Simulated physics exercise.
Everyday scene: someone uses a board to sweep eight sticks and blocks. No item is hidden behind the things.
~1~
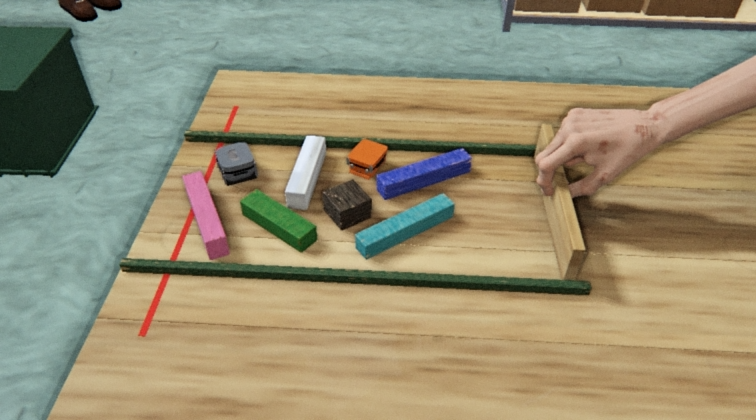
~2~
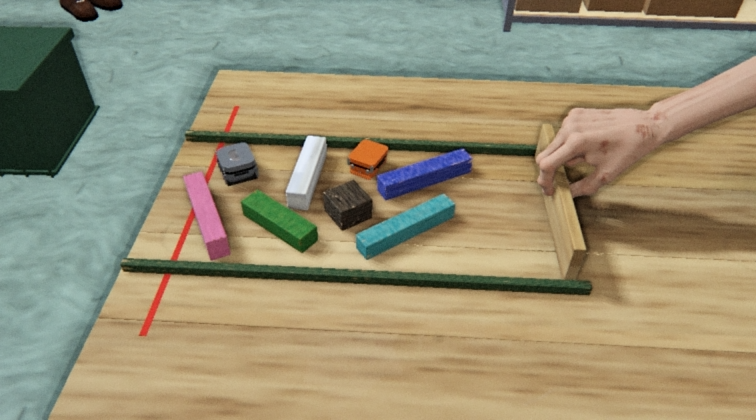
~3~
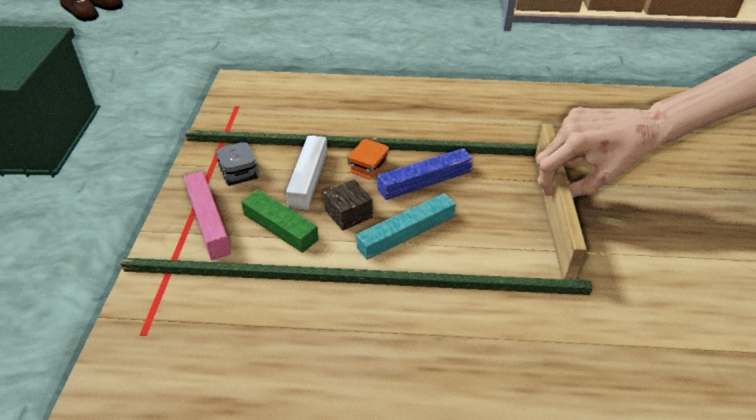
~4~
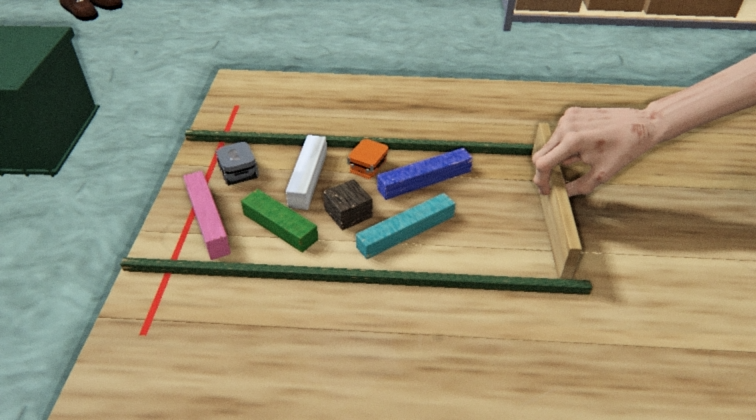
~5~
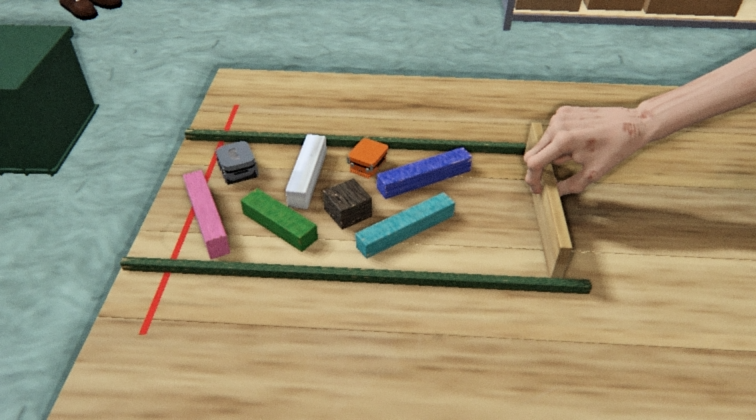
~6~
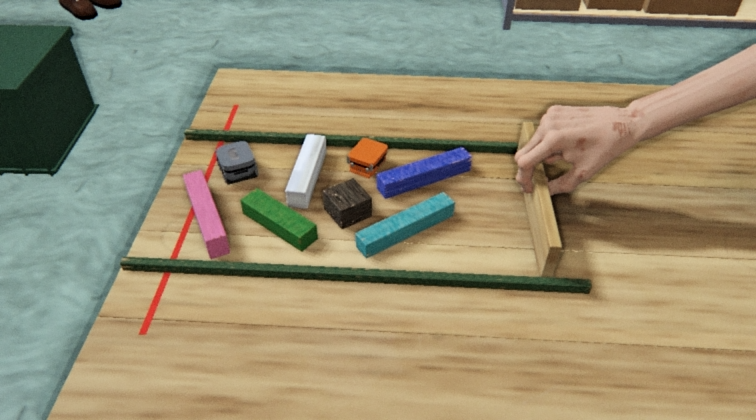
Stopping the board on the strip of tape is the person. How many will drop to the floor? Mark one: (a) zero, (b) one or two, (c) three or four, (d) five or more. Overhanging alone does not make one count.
(c) three or four.
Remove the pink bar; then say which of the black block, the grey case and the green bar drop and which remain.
I'd say the black block stays where it is, the grey case ends up down, and the green bar ends up down.
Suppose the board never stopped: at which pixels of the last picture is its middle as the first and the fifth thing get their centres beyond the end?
I'd put the first at about (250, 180) and the next at about (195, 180).
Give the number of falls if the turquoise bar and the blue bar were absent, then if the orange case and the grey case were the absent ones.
The counts would be 2 and 2.
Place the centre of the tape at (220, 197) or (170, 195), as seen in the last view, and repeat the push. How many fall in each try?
The floor gets 2 the first time and 7 the second.
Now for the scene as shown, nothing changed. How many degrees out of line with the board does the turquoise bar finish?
Angle: Close to 0 degrees.
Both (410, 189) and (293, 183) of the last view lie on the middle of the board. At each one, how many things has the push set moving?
First 4, then 8.
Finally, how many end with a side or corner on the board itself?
Total: 2.
Early on, none off yet; pink bar at rest near (206, 212); grey case at rest near (237, 163); green bar at rest near (279, 219).
A while later, none off yet; pink bar at rest near (206, 212); grey case at rest near (237, 163); green bar travelled a little near (257, 228).
Further along, none off yet; pink bar travelled a little near (144, 214); grey case travelled well along near (168, 161); green bar travelled about its own width near (167, 224).
Finally, the number that fall off is three or four; lost, white stick, green bar, grey case and pink bar.
